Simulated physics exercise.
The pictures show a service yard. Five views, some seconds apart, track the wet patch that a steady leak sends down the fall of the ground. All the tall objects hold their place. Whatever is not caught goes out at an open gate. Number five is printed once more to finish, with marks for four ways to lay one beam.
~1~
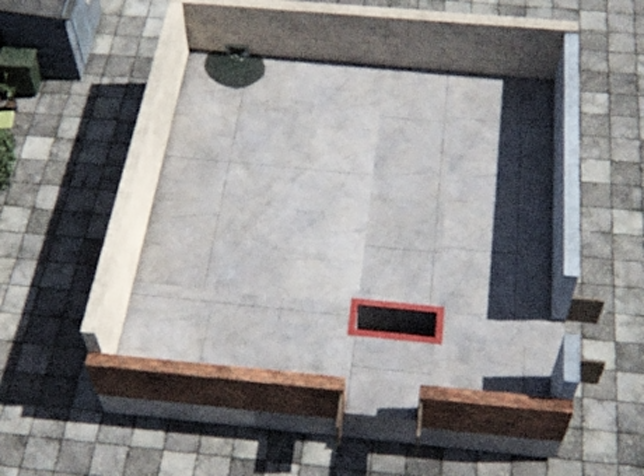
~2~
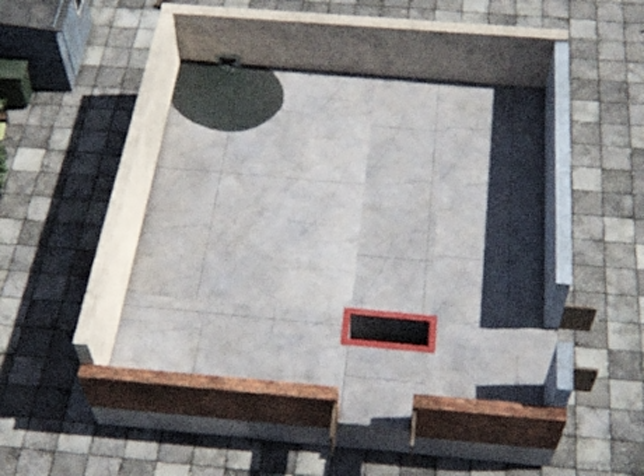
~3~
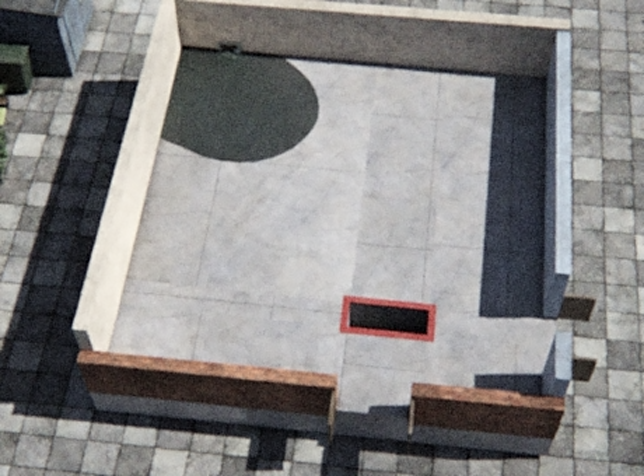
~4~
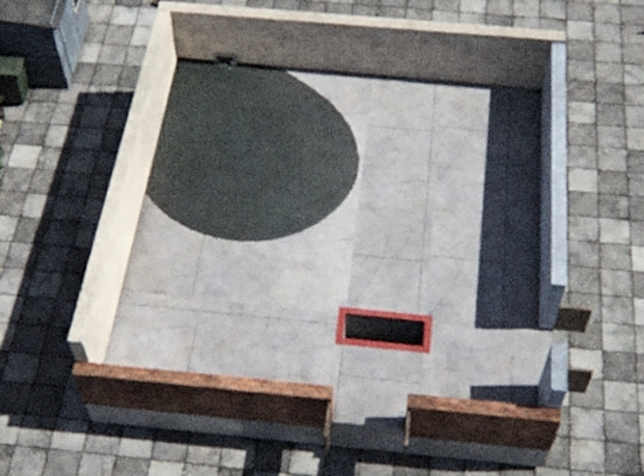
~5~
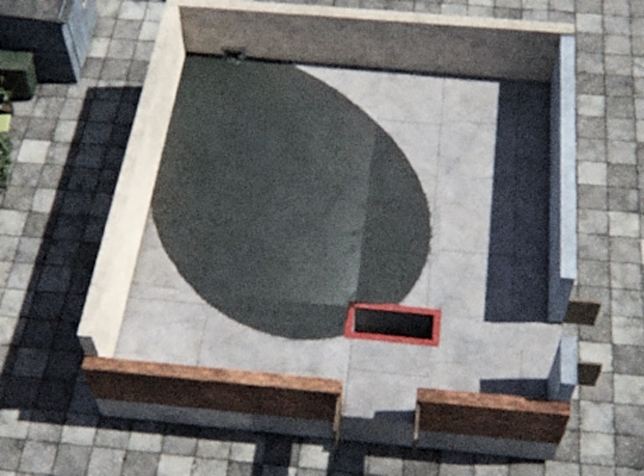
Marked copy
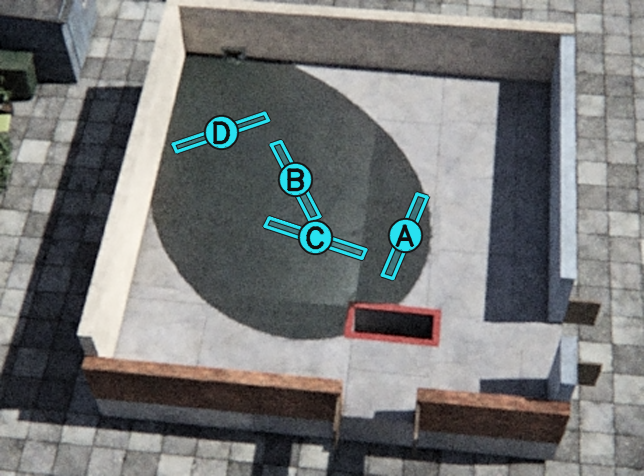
In a walled service yard, a dark wet patch spreads from the top-left corner across the pale ground.
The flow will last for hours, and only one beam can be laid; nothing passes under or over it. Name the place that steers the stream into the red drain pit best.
Choose A.
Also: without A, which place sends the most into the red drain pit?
That is place B.
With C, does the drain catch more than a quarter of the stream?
No.
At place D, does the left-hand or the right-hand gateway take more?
The right gate.
On the marked copy, A from (387, 276) to (422, 195); B from (276, 143) to (314, 218); C from (267, 222) to (363, 254); D from (174, 147) to (266, 116).
Choosing A, about 49 % of the stream goes into the red drain pit, about 46 % out by the gates.
Choosing B, about 32 % of the stream goes into the red drain pit, about 64 % out by the gates.
Choosing C, about 18 % of the stream goes into the red drain pit, about 80 % out by the gates.
Choosing D, about 21 % of the stream goes into the red drain pit, about 76 % out by the gates.
